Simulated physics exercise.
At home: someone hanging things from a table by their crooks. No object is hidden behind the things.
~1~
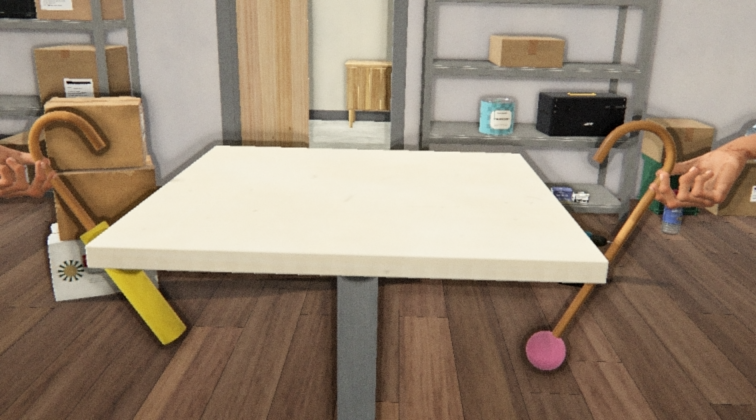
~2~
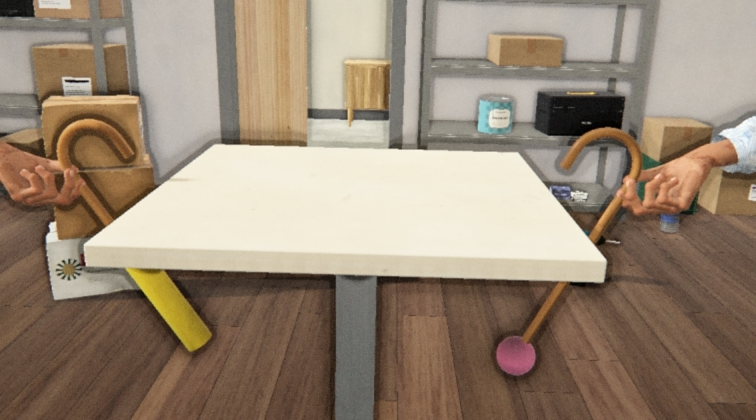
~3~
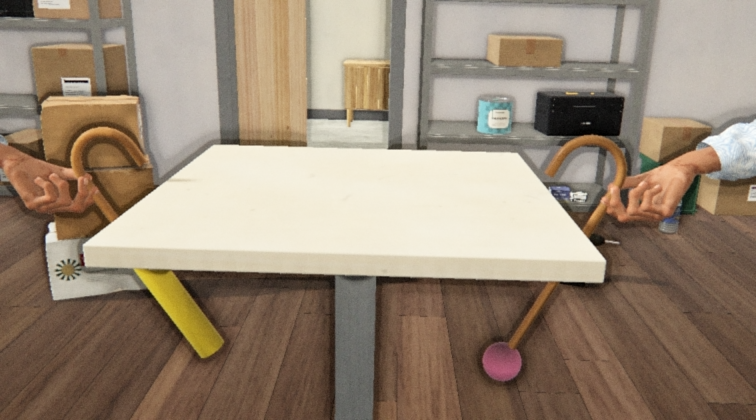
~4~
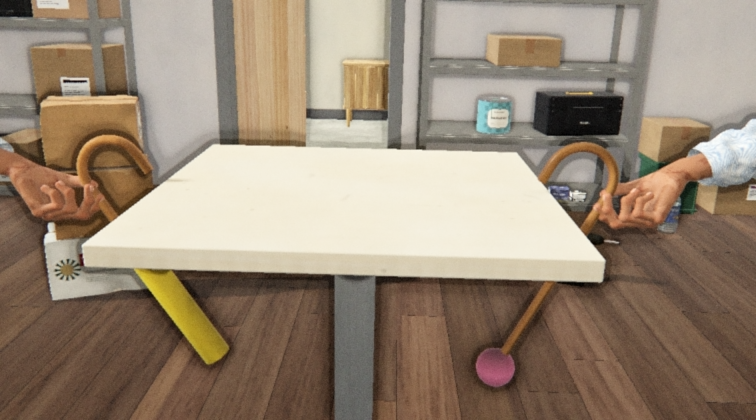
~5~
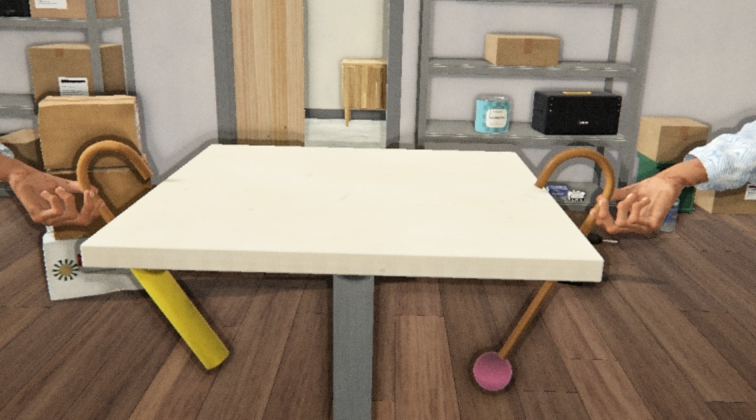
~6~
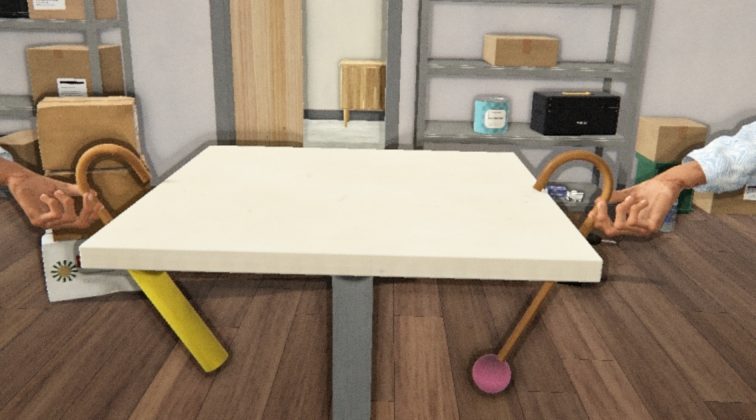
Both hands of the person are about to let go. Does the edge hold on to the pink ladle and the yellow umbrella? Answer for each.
The pink ladle stays put, the yellow umbrella falls off.
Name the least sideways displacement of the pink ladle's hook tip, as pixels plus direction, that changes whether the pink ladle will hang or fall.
Roughly 12 pixels to the right.
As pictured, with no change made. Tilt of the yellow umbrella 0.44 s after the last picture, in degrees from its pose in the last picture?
About 30°.
Then, 0.44 s later than the last frame, pink ladle at rest near (531, 275); yellow umbrella dropping.
Then, 1.62 s later than the last frame, pink ladle at rest near (531, 275); yellow umbrella fallen.
When it is over, the pink ladle remains in place, near (529, 274); the yellow umbrella drops past the edge.
